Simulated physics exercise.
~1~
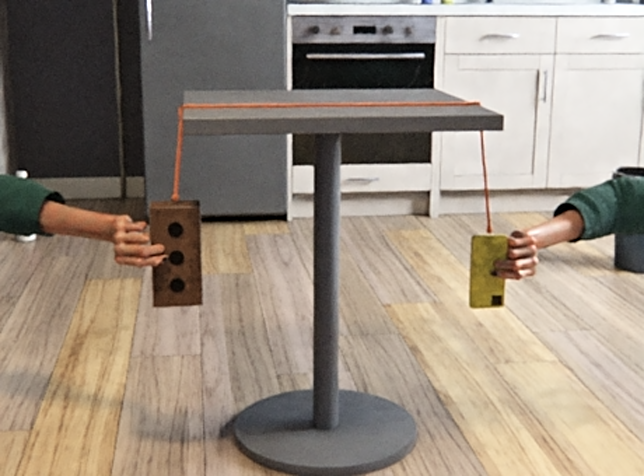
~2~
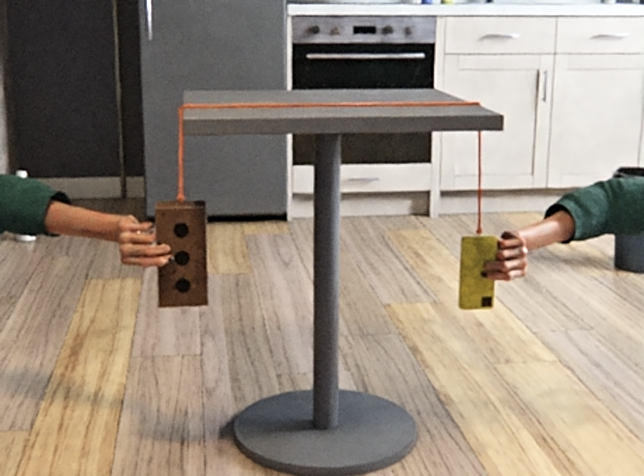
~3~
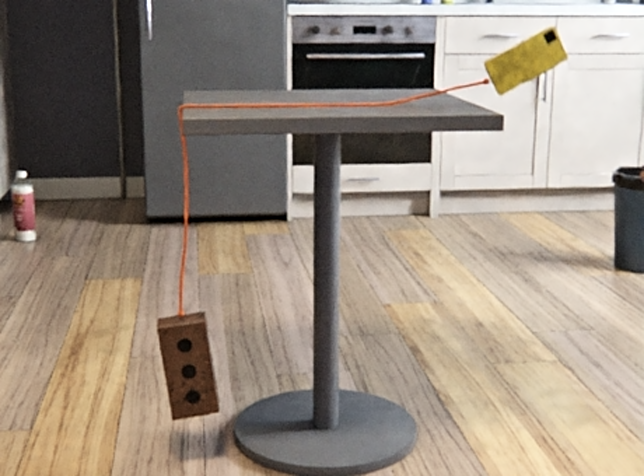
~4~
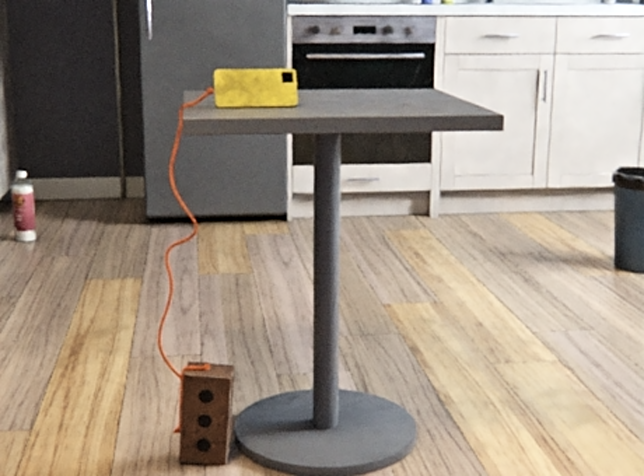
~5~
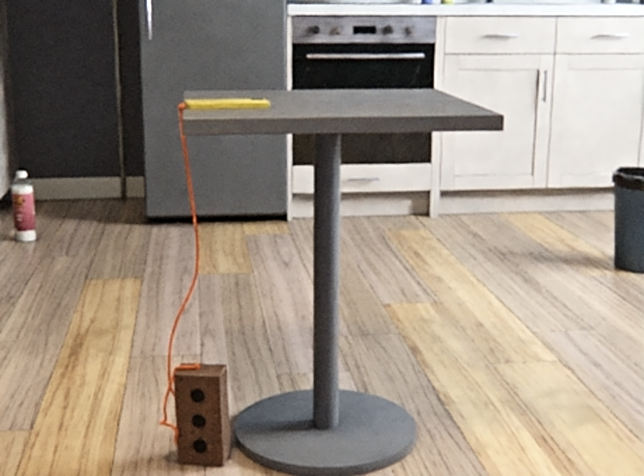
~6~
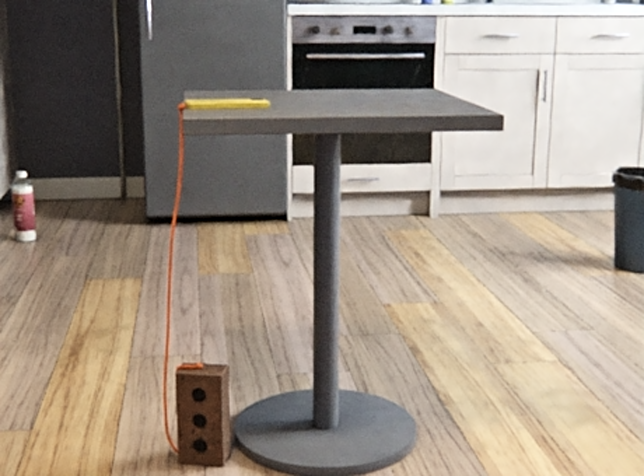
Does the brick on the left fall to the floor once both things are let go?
Yes, the string runs down on the left and the brick drops to the floor, while the yellow phone is pulled up and comes to rest on top of the stand.
